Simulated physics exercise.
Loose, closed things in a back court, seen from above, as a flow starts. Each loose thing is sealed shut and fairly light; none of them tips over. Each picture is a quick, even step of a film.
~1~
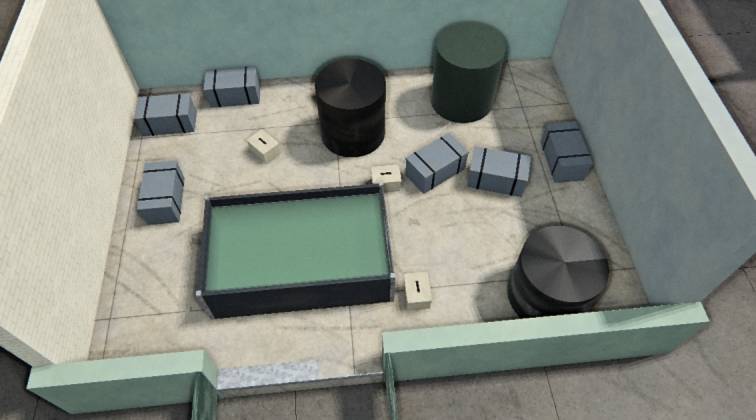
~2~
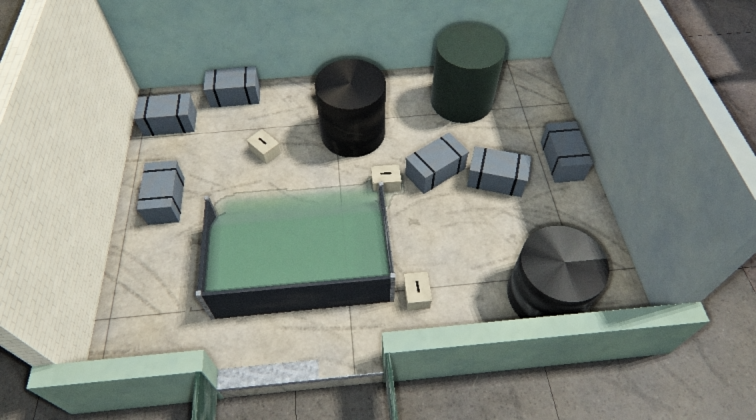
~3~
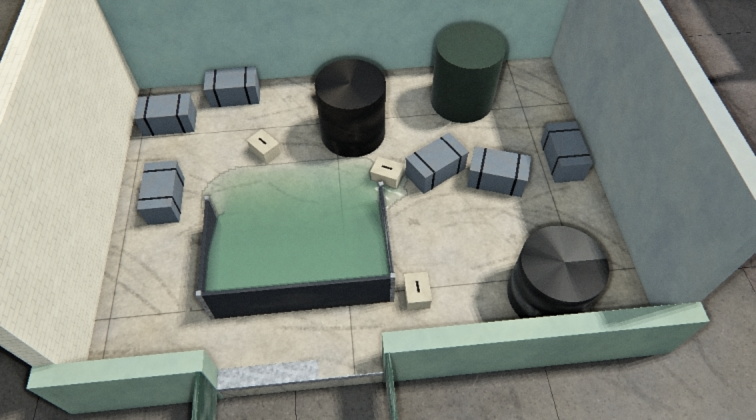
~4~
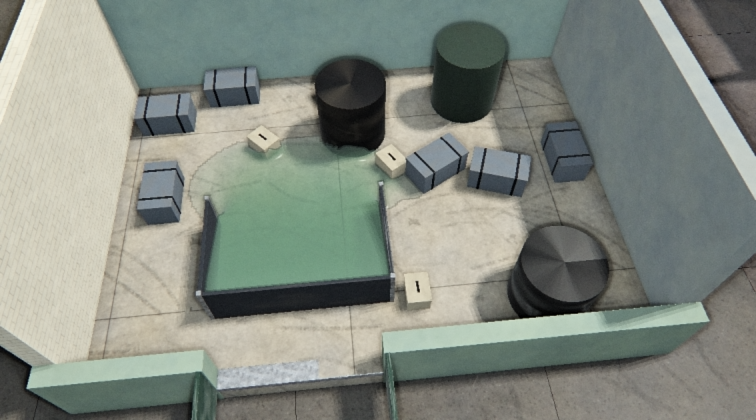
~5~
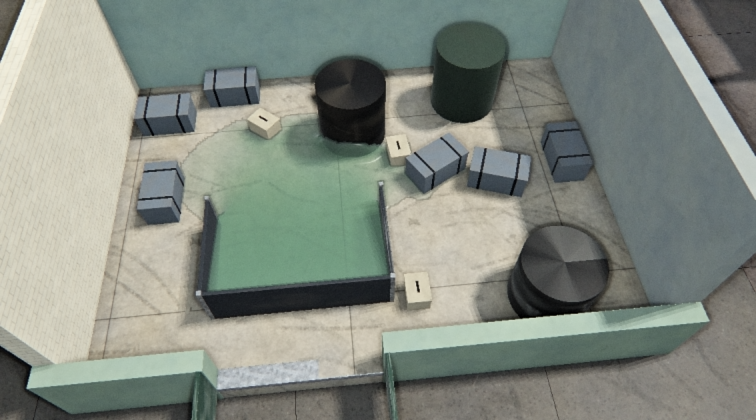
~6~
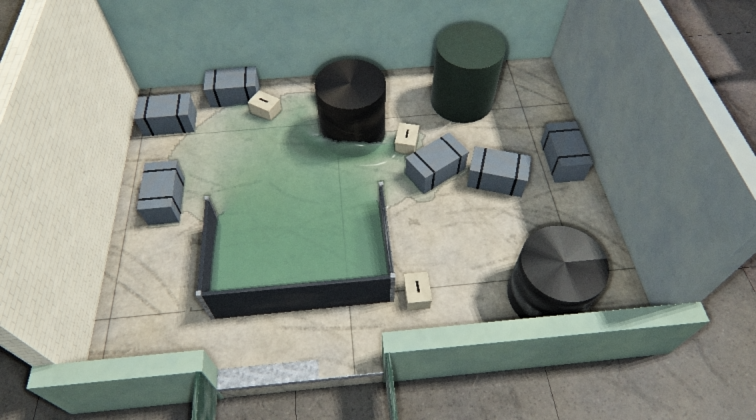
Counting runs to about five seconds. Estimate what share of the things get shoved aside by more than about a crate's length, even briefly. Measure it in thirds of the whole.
The portion moved well away reaches the top third.
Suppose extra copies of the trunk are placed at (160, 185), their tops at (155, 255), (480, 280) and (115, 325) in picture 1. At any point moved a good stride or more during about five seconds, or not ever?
Copy by copy, in order: Relocated, largely stays, largely stays.
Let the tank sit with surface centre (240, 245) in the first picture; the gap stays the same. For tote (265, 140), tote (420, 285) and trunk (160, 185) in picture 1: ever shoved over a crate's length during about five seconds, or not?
Item one travelled far enough, item two not displaced far, item three travelled far enough.
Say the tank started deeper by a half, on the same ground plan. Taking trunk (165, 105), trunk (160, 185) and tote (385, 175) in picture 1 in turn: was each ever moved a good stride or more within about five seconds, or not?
Beyond that, then beyond that, then beyond that.
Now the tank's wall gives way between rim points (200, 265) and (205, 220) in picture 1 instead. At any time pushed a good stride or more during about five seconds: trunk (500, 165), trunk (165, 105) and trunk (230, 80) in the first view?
Here's my take, in sequence: Fails to go that far, dislodged that far, and dislodged that far.
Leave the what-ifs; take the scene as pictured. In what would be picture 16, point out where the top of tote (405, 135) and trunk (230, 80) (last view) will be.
Approximately (395, 78) for one and (206, 63) for the other.
A moment on, 2 of 10 are well off their spots; 1 afloat.
Next, 3 of 10 are well off their spots; 4 afloat.
Later, 7 of 10 are well off their spots; 5 afloat.
In the end, 9 of 10 are well off their spots, and 9 have been at some point; 8 afloat.
